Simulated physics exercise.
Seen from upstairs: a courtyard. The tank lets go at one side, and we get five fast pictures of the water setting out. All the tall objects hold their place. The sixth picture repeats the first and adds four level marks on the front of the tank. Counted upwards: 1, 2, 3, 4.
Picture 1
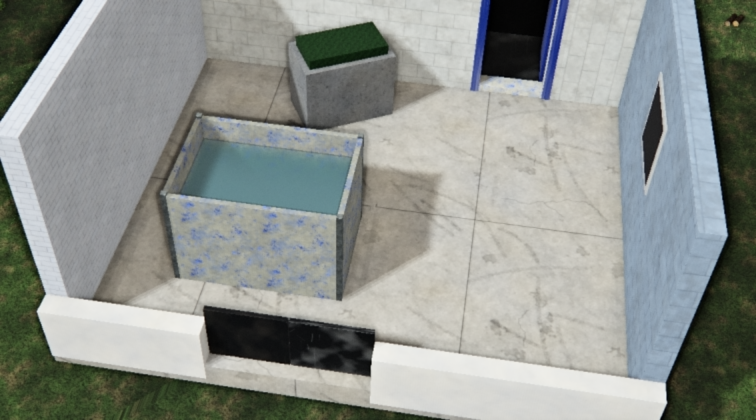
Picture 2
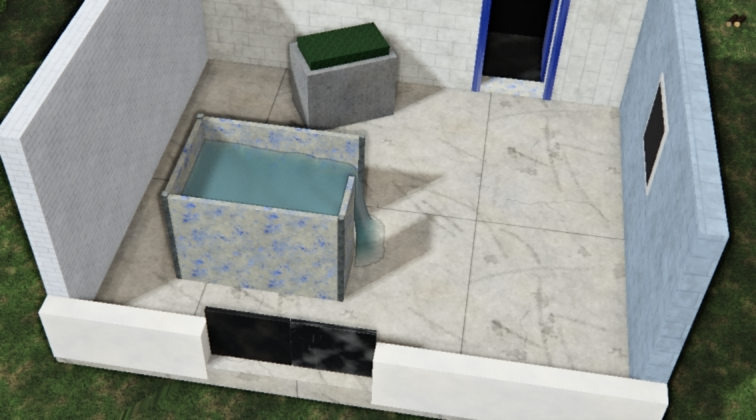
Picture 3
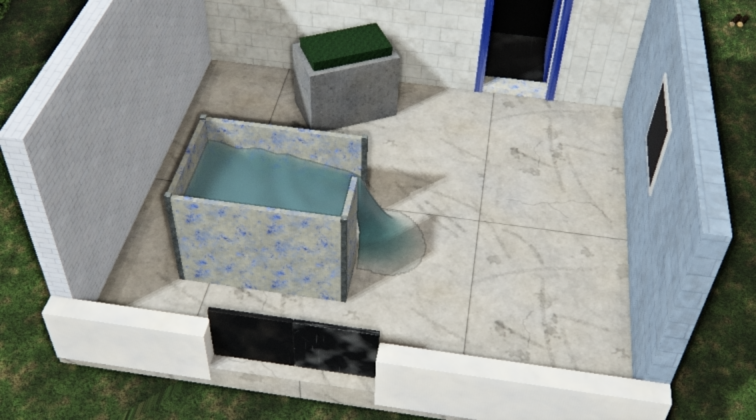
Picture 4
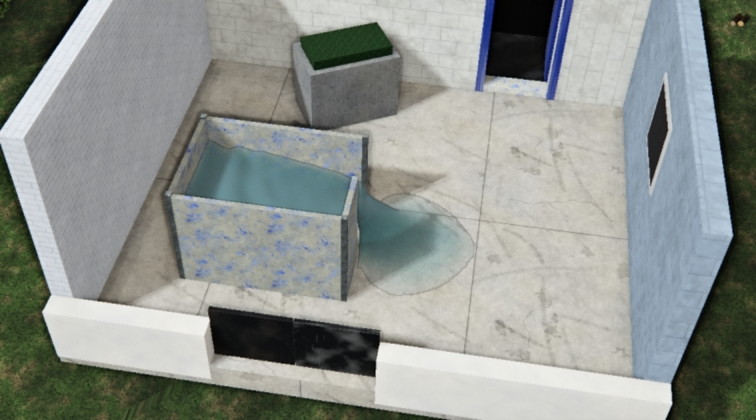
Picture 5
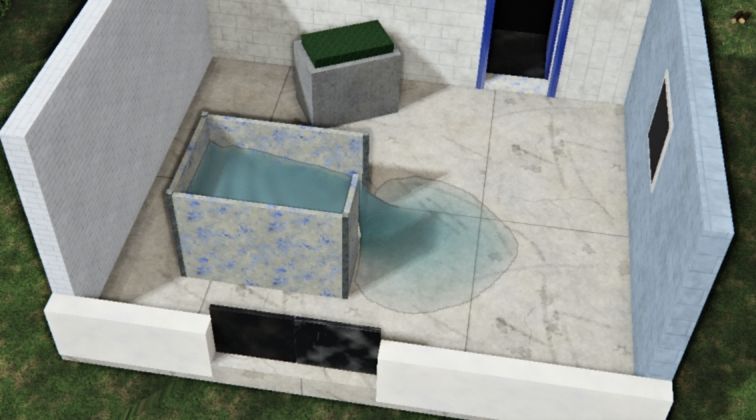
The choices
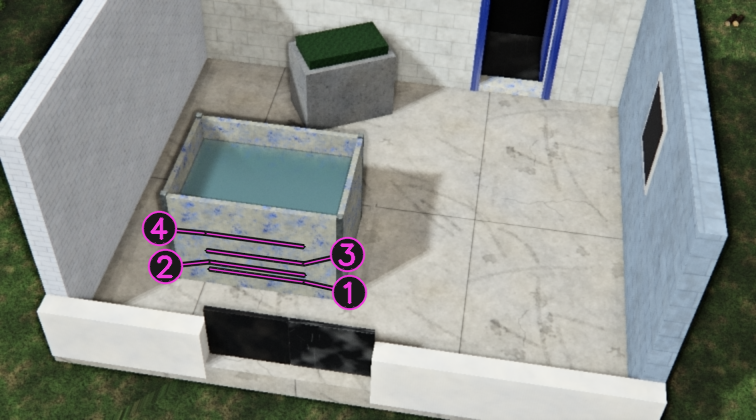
A small walled courtyard with a pale stone floor and grass around it is seen from above. A tank with blue-mottled sides holds blue-green water at left, near a grey block topped with green, a blue-framed doorway at the back, a pale blue wall at right and a dark gate in front. Water surges out through the tank's right side and spreads rightward in a widening, rounded pool.
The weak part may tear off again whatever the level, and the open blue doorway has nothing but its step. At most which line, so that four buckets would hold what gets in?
Use mark 4.
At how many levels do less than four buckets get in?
All of them.
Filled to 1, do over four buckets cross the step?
No.
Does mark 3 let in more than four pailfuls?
No.
On the marked copy, 1 at (256, 275); 2 at (256, 268); 3 at (255, 257); 4 at (253, 239); from the bottom up 1, 2, 3, 4.
If 1 is chosen, nothing gets over.
If 2 is chosen, nothing gets over.
If 3 is chosen, nothing gets over.
If 4 is chosen, a bucket or two gets in.
